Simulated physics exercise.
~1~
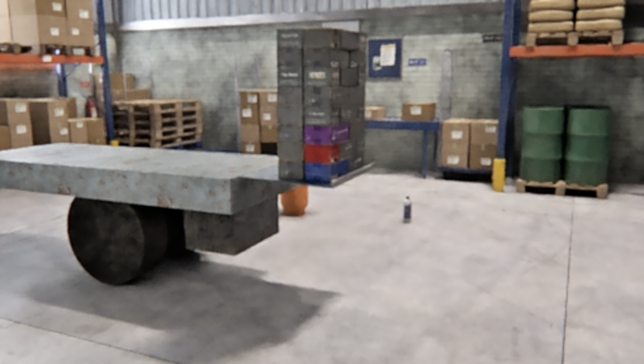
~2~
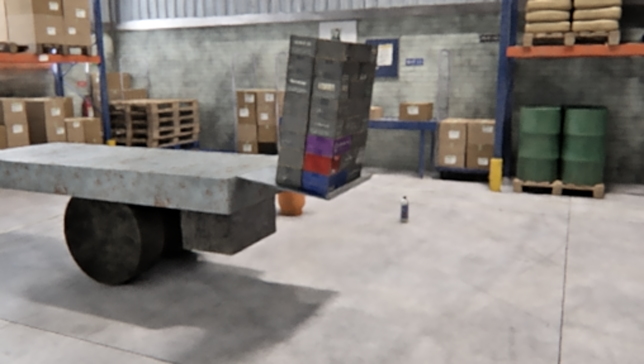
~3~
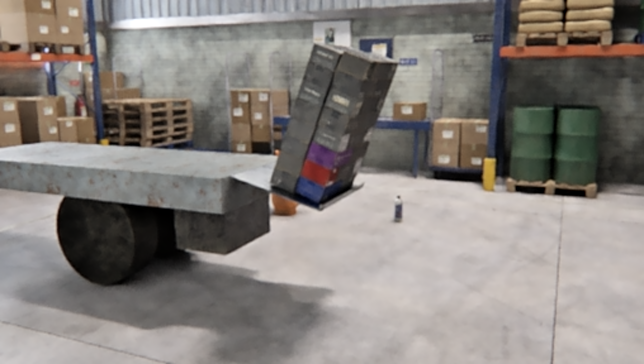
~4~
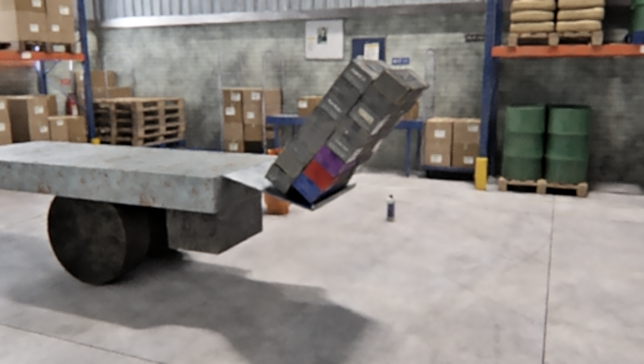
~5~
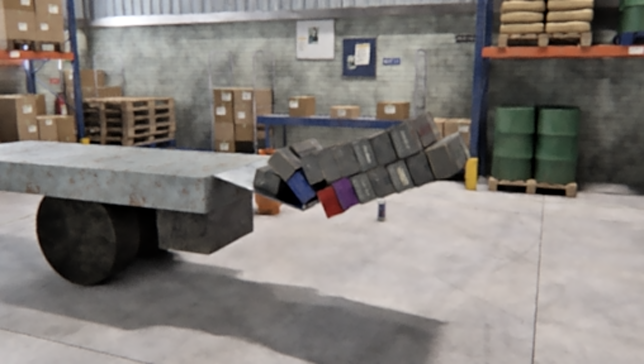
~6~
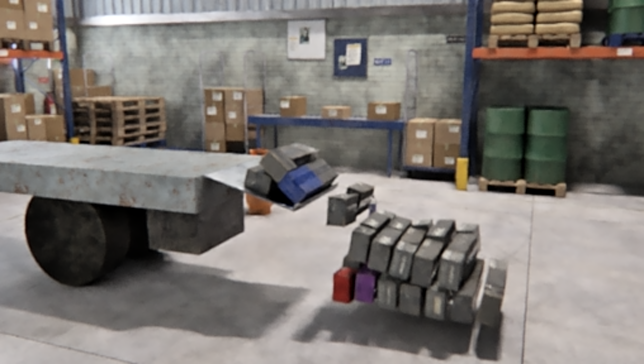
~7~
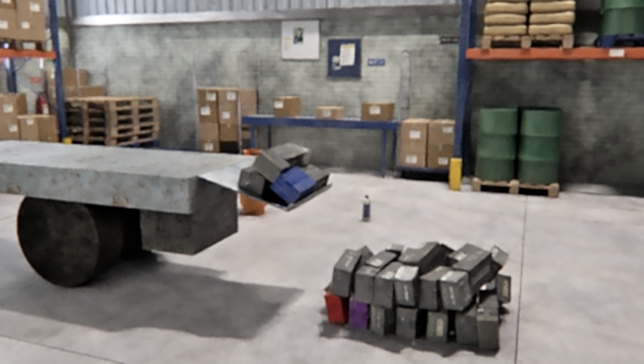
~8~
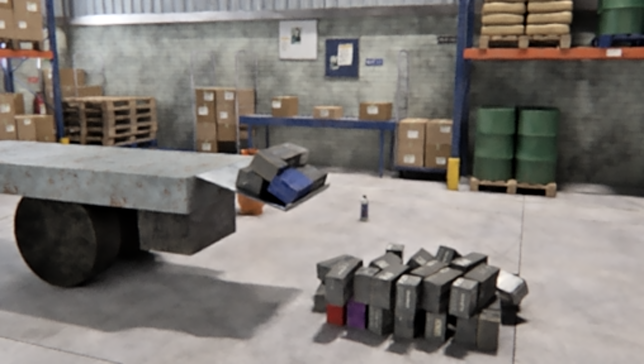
A stack of dark boxes tilts on a sloping flap, topples right and mostly lands on the floor.
